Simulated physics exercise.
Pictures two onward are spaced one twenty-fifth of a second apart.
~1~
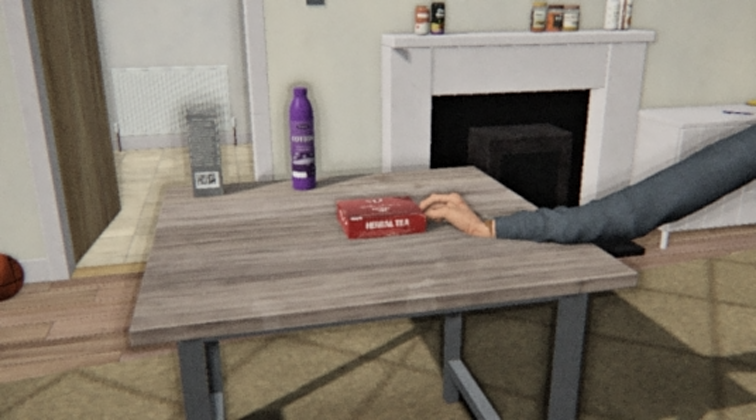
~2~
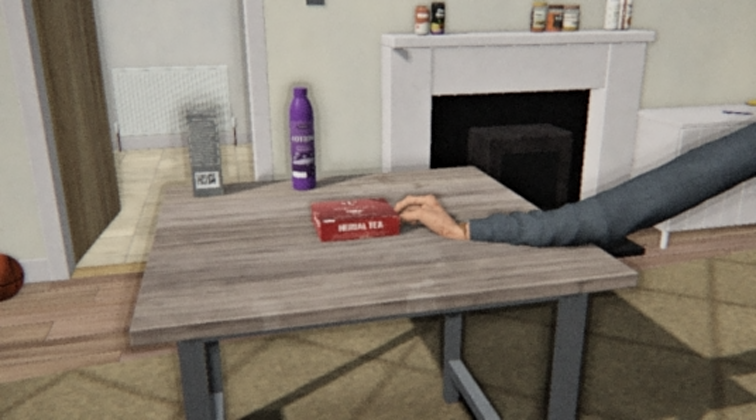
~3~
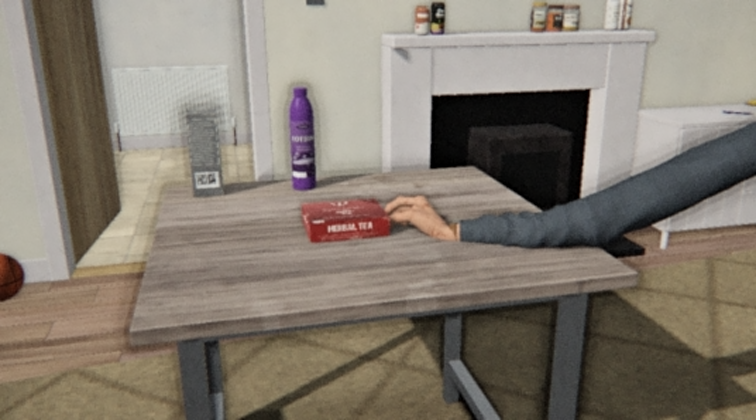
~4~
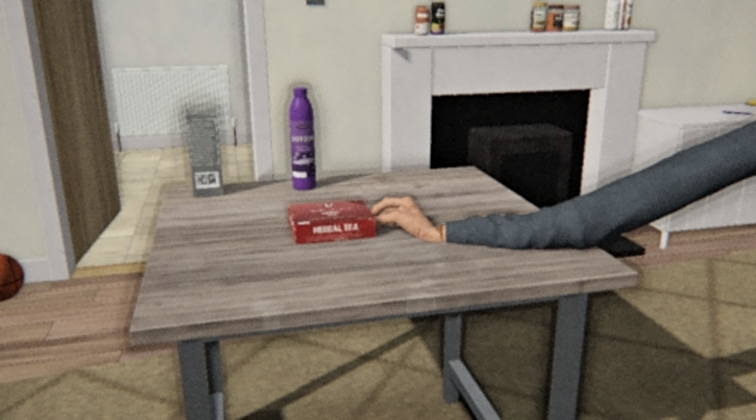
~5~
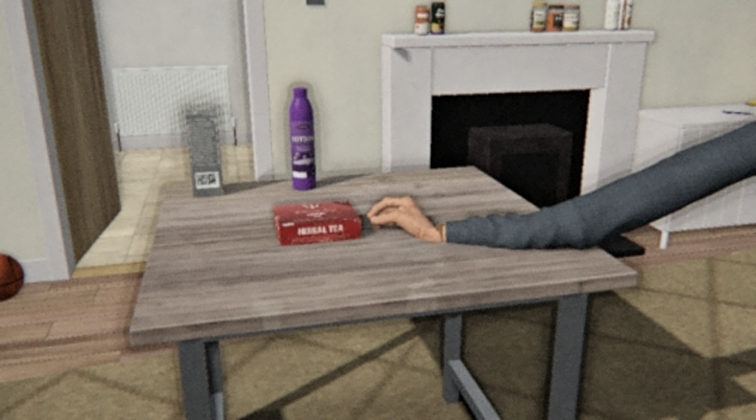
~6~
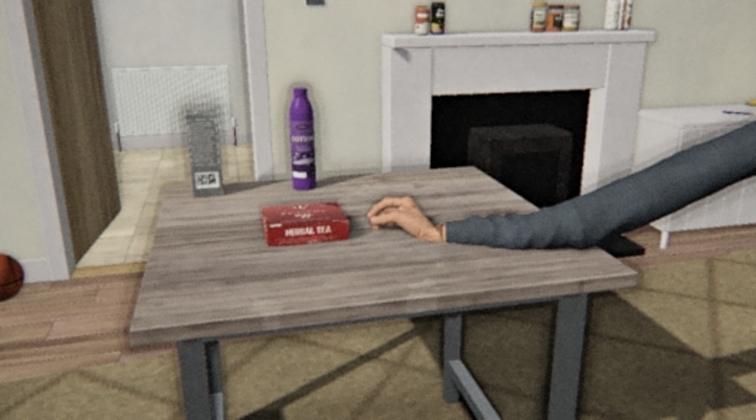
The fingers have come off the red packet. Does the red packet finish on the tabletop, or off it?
The red packet finishes on the tabletop.
Then, 0.10 s past the last view, red packet displaced a little near (287, 225).
Then, 0.40 s past the last view, red packet resting near (285, 225).
Finally, moved from the start, red packet. Final places as the last picture's camera would see them, red packet near (286, 225).
